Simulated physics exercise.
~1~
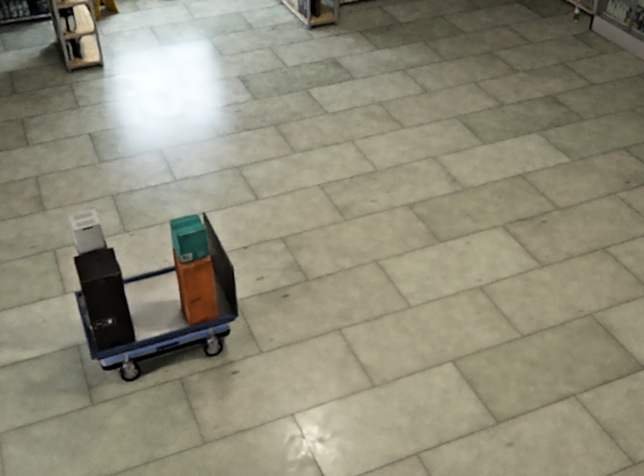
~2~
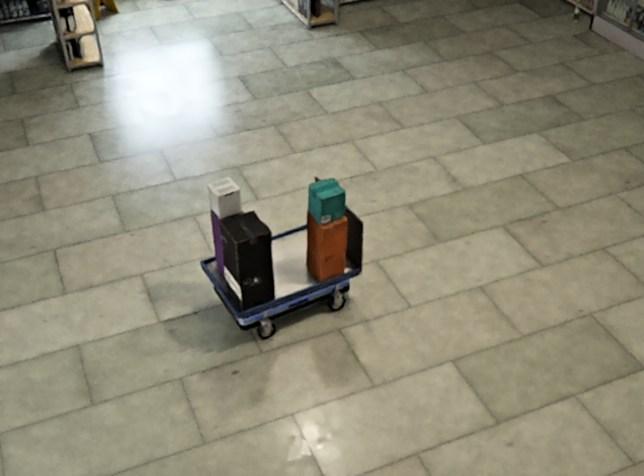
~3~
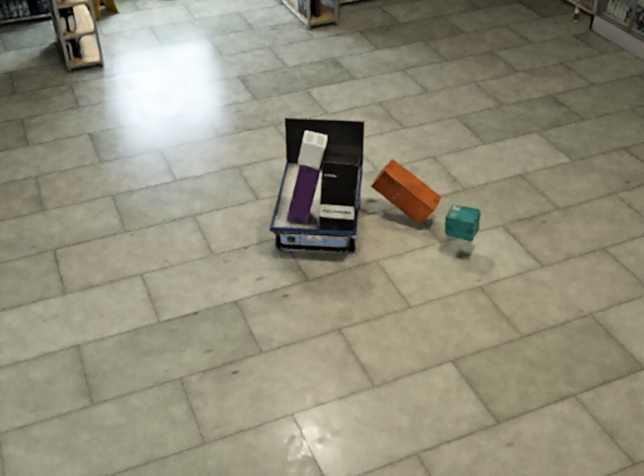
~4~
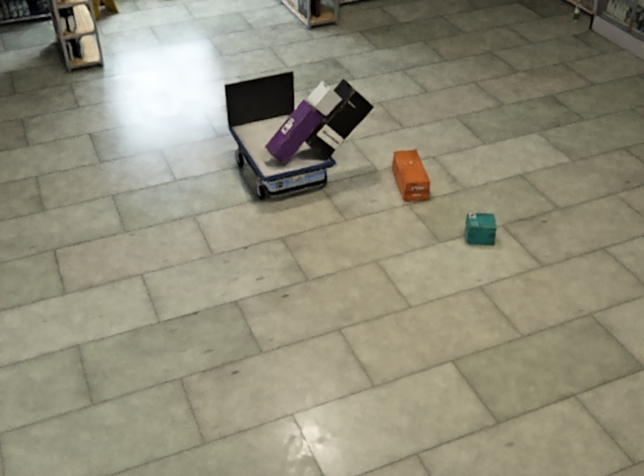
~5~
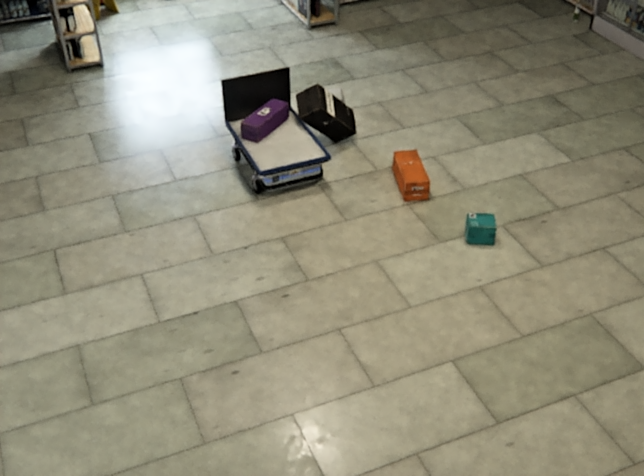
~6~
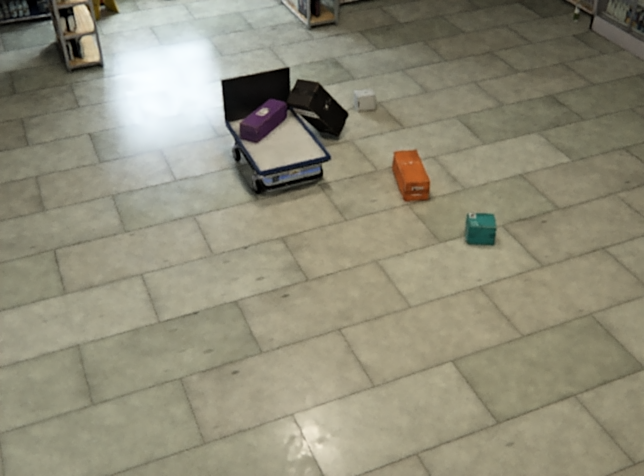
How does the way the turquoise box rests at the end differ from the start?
At the start the turquoise box is upright on top of the orange box on the cart. At the end it lies on its side on the floor.
